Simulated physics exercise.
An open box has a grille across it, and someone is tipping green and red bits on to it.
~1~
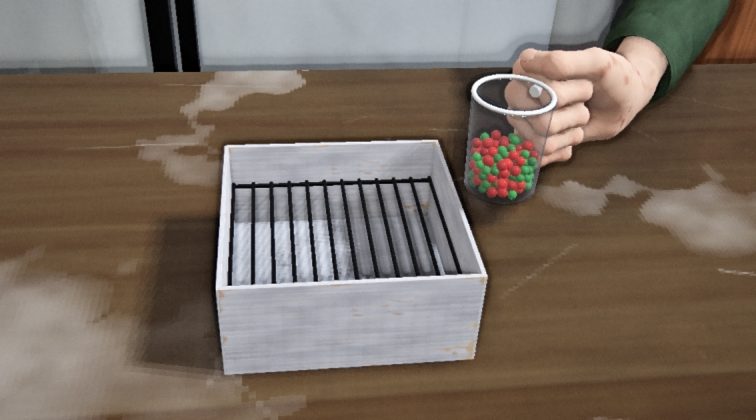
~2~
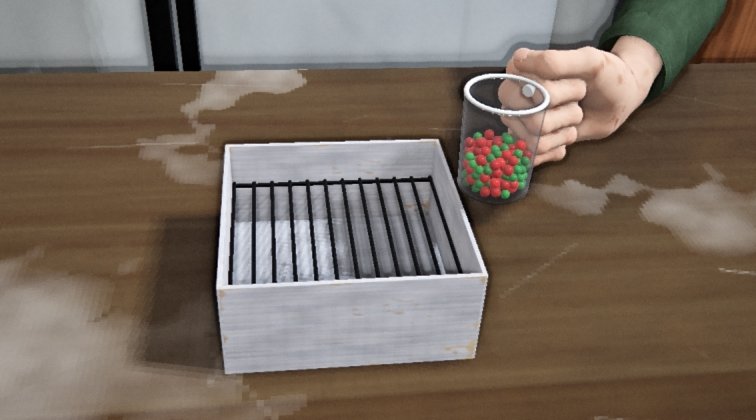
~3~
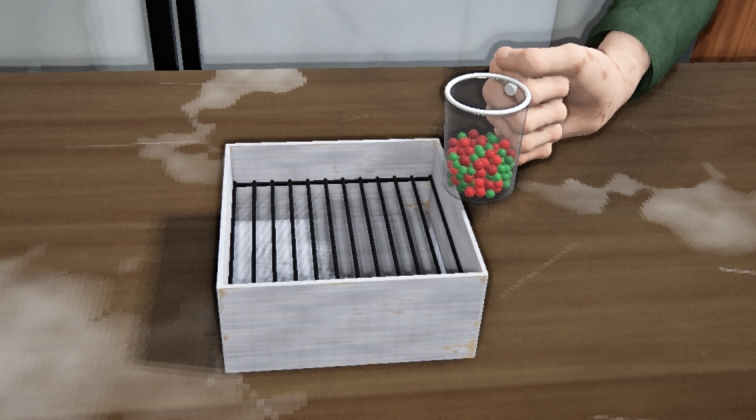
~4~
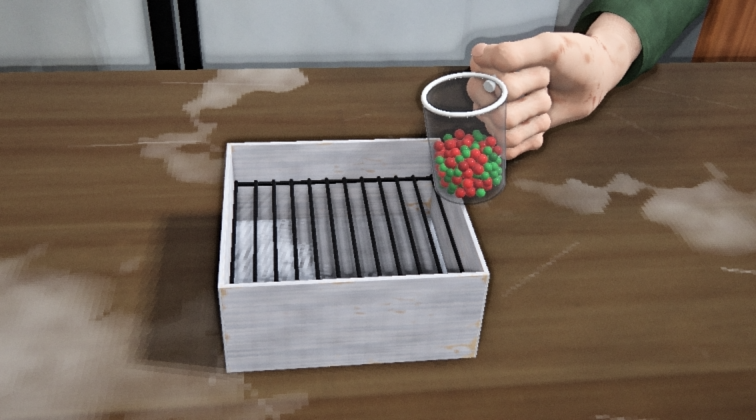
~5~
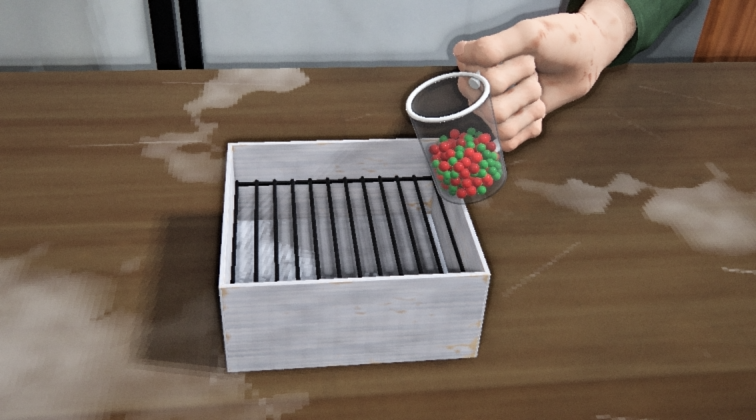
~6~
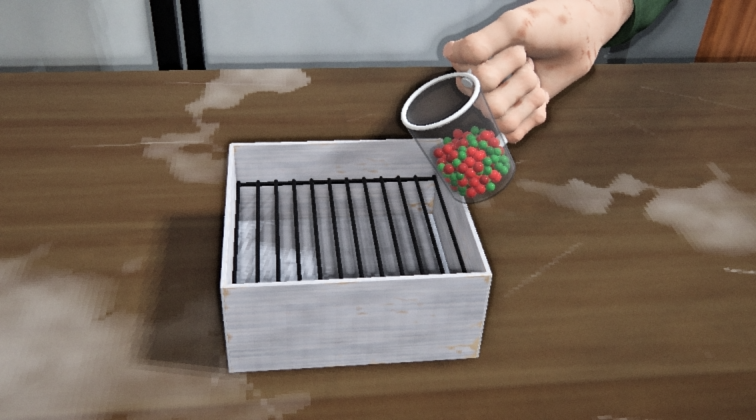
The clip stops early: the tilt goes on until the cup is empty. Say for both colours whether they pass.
Finally, the green pieces make it past, and the red pieces make it past.
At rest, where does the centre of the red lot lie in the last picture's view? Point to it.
In the last picture its middle settles near (370, 284).
Then, 0.50 s past the last view, green ones, all in the cup; red ones, all in the cup.
Then, 0.93 s past the last view, green ones, most in the cup, about a quarter on or over the wires, a stray few under the rack; red ones, most in the cup, about a quarter on or over the wires, a stray few under the rack.
Then, 1.30 s past the last view, green ones, a small part on or over the wires, most under the rack; red ones, a small part on or over the wires, most under the rack.
Finally, green ones, all under the rack; red ones, all under the rack.
